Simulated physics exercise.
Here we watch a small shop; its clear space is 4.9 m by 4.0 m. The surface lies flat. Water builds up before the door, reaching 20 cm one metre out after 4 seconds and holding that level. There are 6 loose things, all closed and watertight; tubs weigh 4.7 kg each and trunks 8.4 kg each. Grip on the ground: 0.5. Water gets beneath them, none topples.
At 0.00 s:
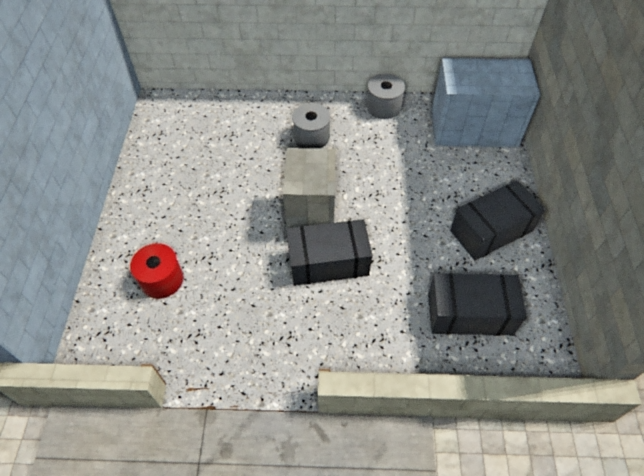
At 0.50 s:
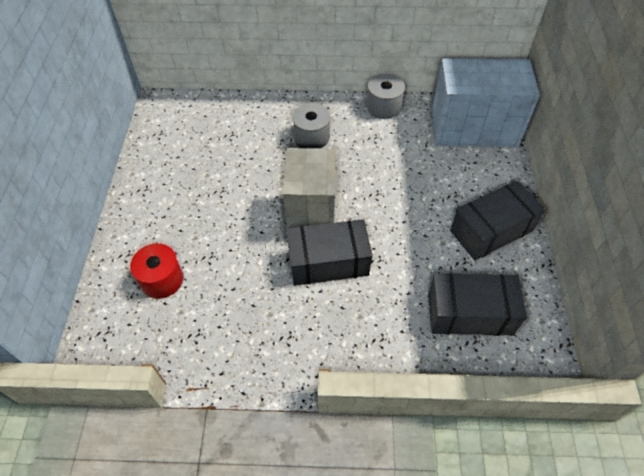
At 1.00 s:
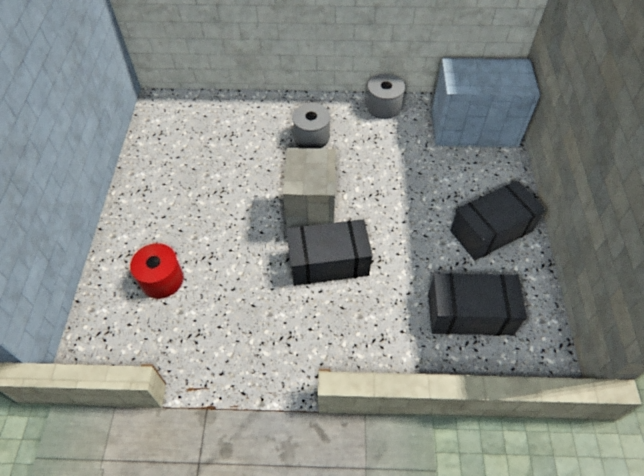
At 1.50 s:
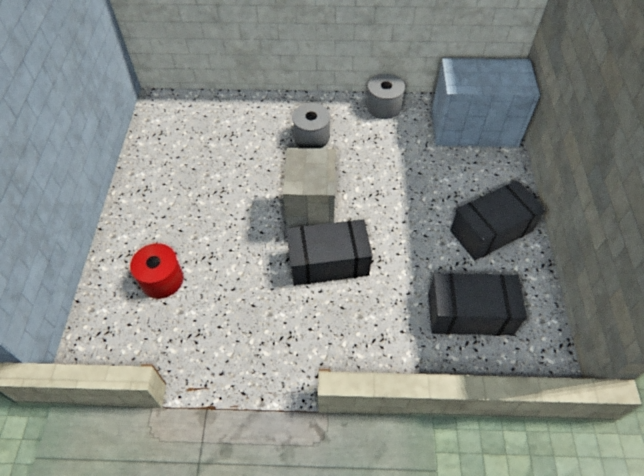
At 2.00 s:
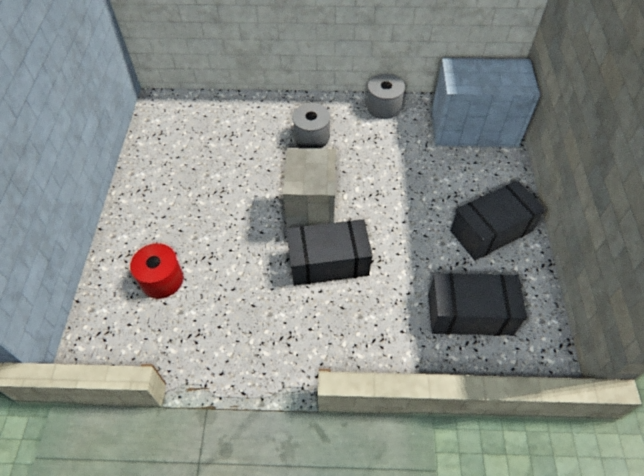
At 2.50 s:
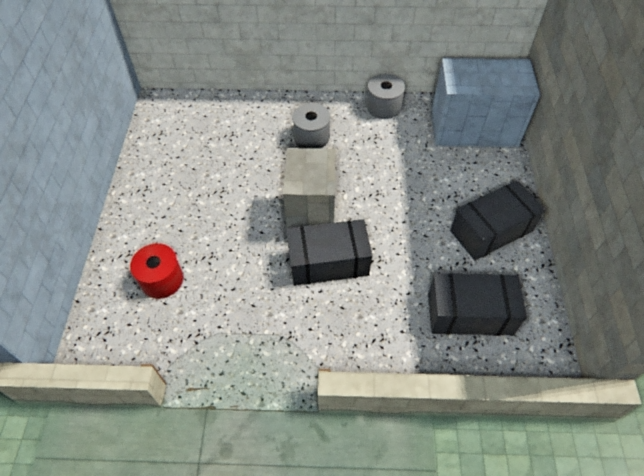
Greenish water spreads across the pavement and just through the doorway while every object stays still.
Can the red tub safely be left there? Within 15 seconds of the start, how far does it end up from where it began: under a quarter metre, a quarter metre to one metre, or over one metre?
It'll show a big shift.
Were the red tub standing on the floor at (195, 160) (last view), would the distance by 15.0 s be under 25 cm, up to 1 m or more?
So it journeys a long way.
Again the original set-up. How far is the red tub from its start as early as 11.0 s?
About 250 cm.
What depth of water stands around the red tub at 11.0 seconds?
Roughly 13 cm deep.
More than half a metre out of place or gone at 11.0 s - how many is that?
The count is 4.
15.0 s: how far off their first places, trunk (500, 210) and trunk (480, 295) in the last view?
One is off by 150 cm, the other by 120 cm, in the order asked.
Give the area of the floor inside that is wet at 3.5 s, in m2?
Wet area: Approx. 2.5 m2.
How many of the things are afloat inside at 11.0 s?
6 of them.
After 3.5 s the red tub is near (153, 262), 0.0 m from its start, aground; 0 afloat.
After 6.8 s the red tub is near (117, 175), 1.2 m from its start, afloat; 2 afloat.
After 11.0 s the red tub is near (201, 72), 2.7 m from its start, afloat; 6 afloat.
After 15.0 s the red tub is near (182, 90), 2.4 m from its start, afloat; 6 afloat.
